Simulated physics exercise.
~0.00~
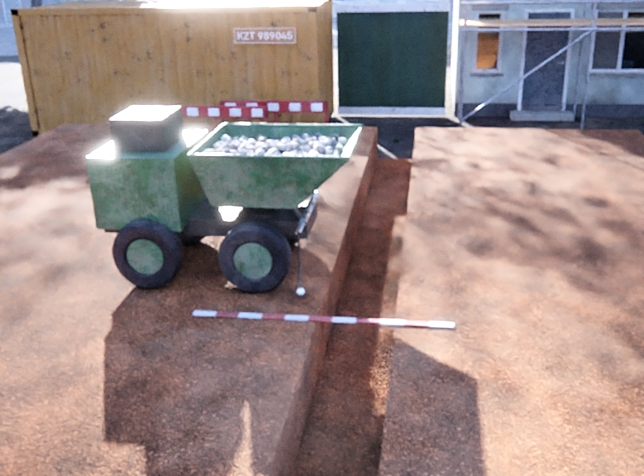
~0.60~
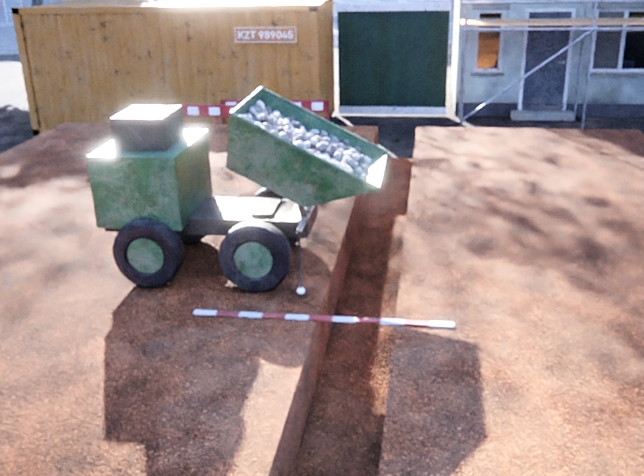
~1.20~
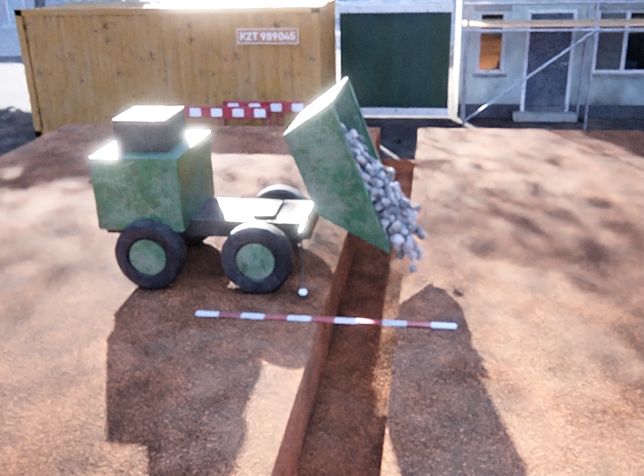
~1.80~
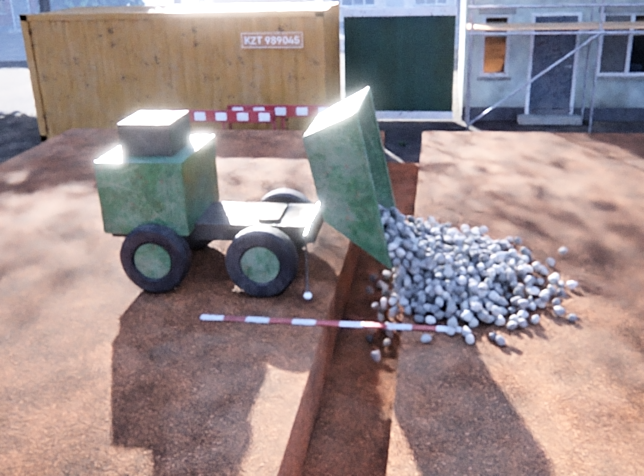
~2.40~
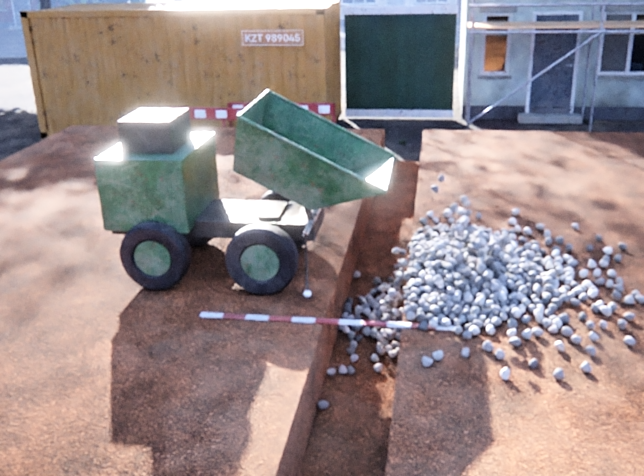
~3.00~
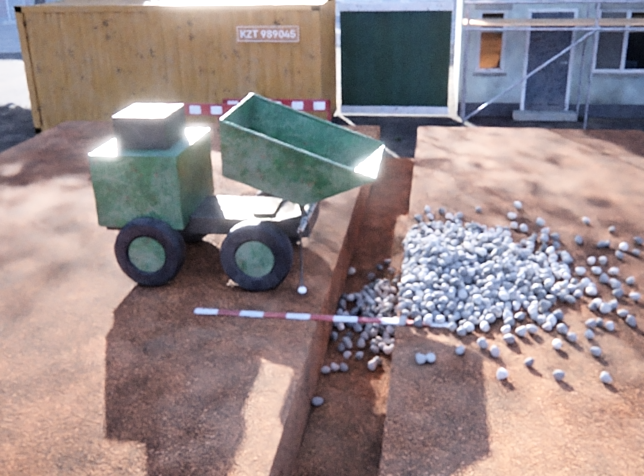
The clip opens on a small green dumper loaded with pale, smooth stones, standing on reddish ground beside a narrow trench, with a yellow container behind and a red-and-white staff lying in front. Its skip begins to tilt toward the right, the load still inside. As it tips steeply, the stones slide toward the lower edge and start to spill out. They pour across the trench and pile up on the far side, some dropping into the gap. The emptied skip then swings partway back and stays slightly tilted, leaving most stones scattered beyond the trench and a smaller cluster within it.
